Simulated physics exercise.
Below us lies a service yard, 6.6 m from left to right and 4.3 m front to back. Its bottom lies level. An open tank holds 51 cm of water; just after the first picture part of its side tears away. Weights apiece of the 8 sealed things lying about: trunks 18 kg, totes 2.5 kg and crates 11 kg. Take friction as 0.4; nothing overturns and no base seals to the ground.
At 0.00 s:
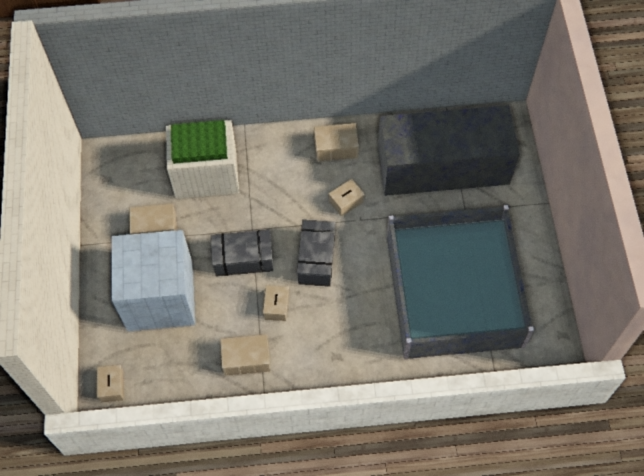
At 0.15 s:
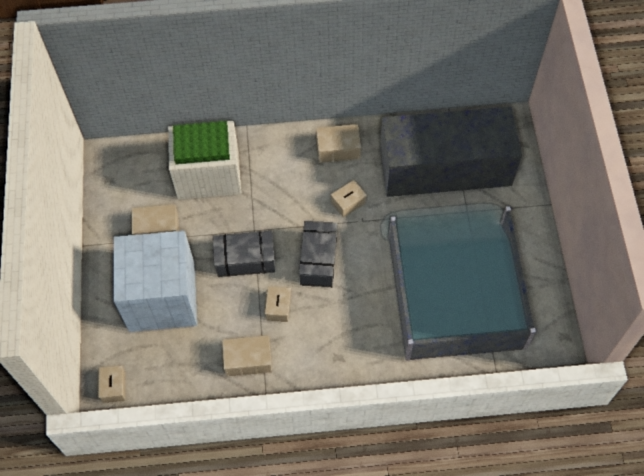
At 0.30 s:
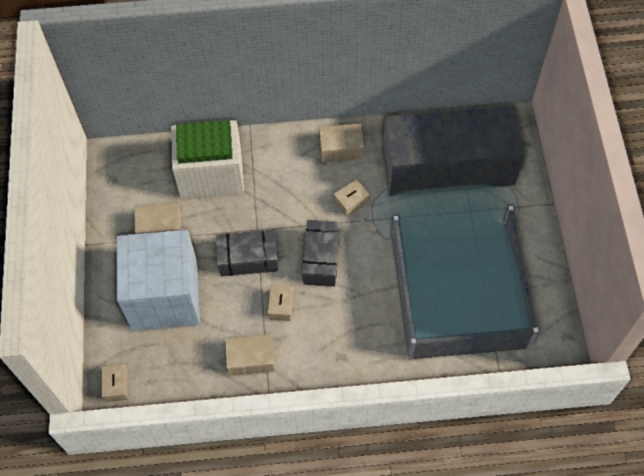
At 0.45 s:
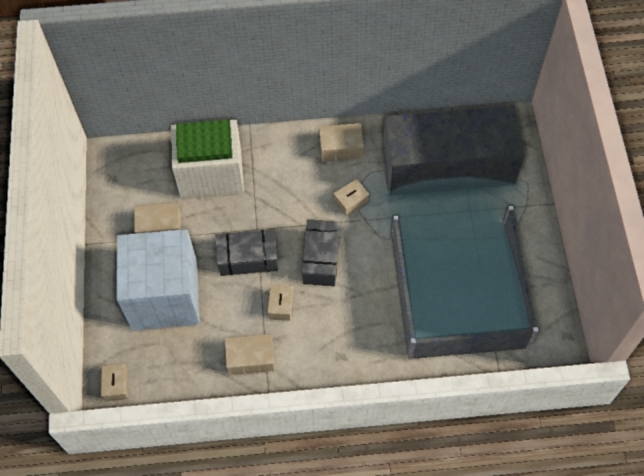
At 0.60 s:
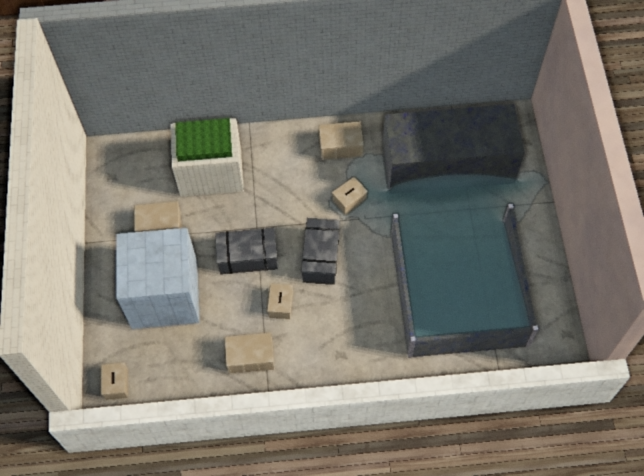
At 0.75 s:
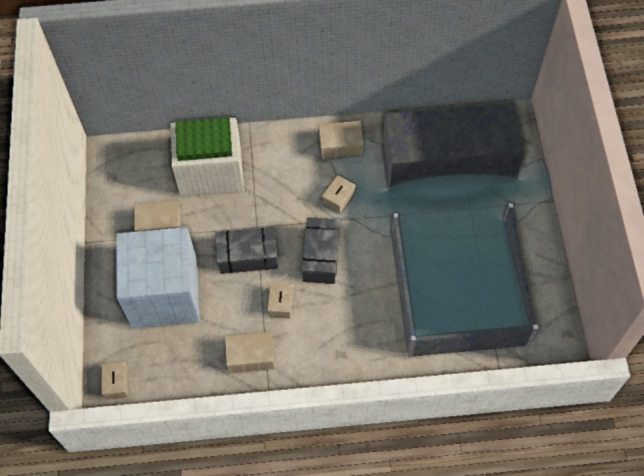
Water spreads from the tank's open far side, and one small tan box shifts slightly.
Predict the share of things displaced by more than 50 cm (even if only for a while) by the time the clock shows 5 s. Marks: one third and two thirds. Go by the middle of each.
That comes to one to two thirds.
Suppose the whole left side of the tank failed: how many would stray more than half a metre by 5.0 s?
In that case 6 of them.
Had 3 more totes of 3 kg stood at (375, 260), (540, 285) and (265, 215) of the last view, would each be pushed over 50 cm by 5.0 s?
In that order: Short of it, past it, past it.
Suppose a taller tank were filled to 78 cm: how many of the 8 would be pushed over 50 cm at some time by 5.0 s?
Then 7.
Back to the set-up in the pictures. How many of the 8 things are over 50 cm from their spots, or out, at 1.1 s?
1 of them.
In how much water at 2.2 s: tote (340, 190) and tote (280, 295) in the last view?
About 6 and 0 cm.
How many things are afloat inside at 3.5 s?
I count 3.
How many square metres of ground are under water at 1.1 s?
About 6.0 m2.
After 1.1 s 1 of 8 are over 50 cm from their spots; 0 afloat.
After 2.2 s 1 of 8 are over 50 cm from their spots; 1 afloat.
After 3.5 s 3 of 8 are over 50 cm from their spots; 3 afloat.
After 5.0 s 4 of 8 are over 50 cm from their spots, and 4 have been at some point; 3 afloat.
